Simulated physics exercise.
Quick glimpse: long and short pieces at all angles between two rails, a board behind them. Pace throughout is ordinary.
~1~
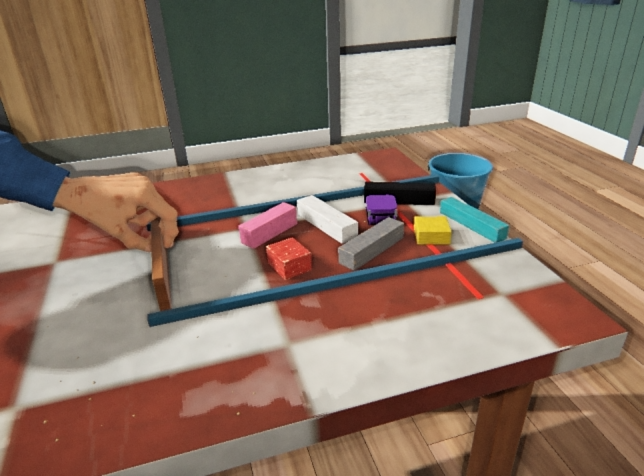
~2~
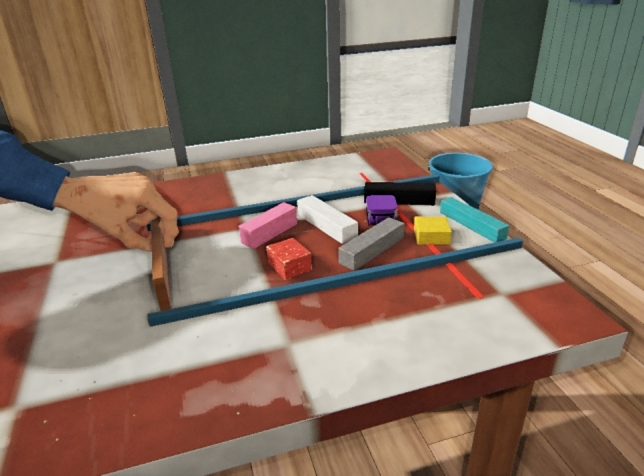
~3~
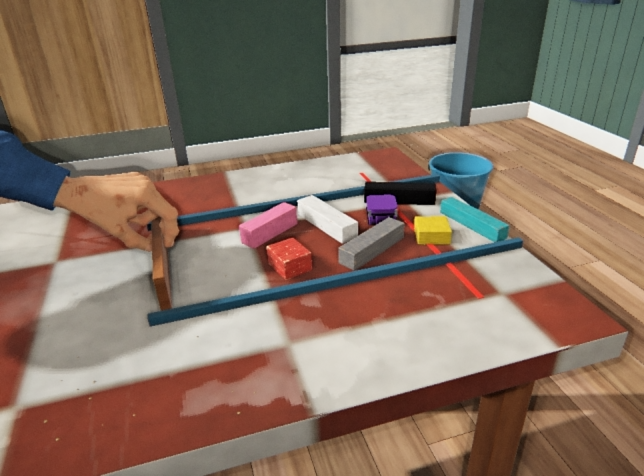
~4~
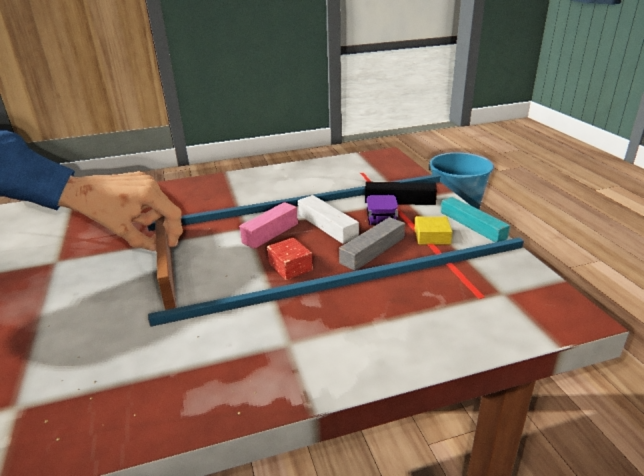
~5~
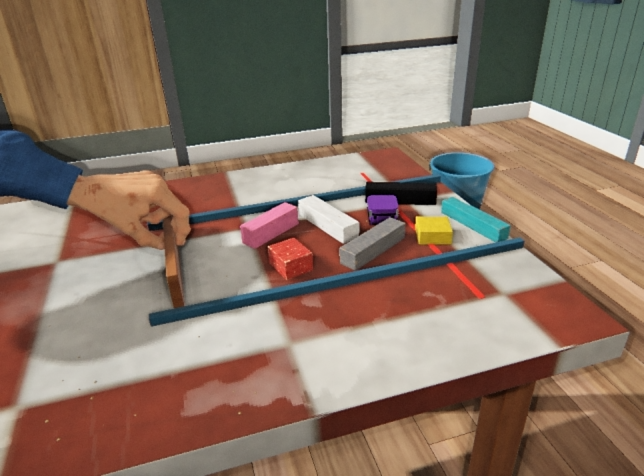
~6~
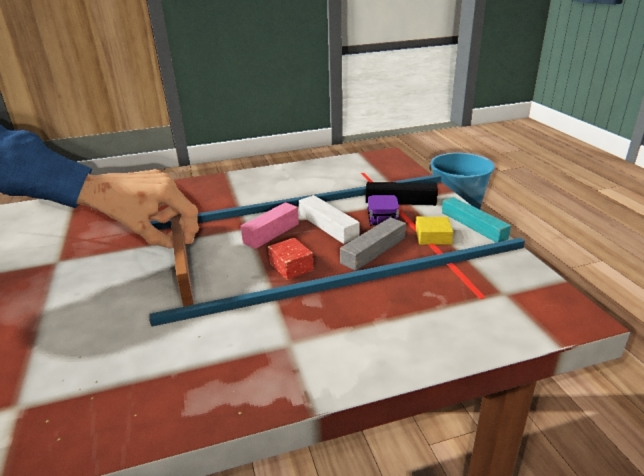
The footage shows a hand holding a brown board upright between two blue rails on a checkered table, then sliding it slightly right toward scattered coloured blocks, which stay still beside a red line and a blue bucket.
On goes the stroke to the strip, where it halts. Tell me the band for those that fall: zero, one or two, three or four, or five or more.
The table loses one piece, perhaps two.
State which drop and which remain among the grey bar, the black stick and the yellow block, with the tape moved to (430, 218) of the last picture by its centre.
Grey bar - stays in place, black stick - goes down, yellow block - goes down.
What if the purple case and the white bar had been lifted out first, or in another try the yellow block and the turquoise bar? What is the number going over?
The count is 1 in the first case and 0 in the second.
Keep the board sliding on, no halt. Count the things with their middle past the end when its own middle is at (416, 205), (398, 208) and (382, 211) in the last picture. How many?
First 2, then 1, finally 0.
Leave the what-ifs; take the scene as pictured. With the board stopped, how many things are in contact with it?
The count is 2.
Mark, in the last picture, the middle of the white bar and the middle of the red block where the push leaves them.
Final positions - white bar around (423, 200), red block around (441, 231).
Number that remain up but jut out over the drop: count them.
Count: 2.
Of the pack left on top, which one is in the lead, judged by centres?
The black stick.
A little later, none off yet; turquoise bar at rest near (475, 219); black stick at rest near (401, 193); yellow block at rest near (434, 230).
Next, none off yet; turquoise bar moving near (475, 220); black stick shifted a little near (427, 190); yellow block shifted about its own width near (459, 228).
When it is over, the number that fall off is one or two; down, turquoise bar.
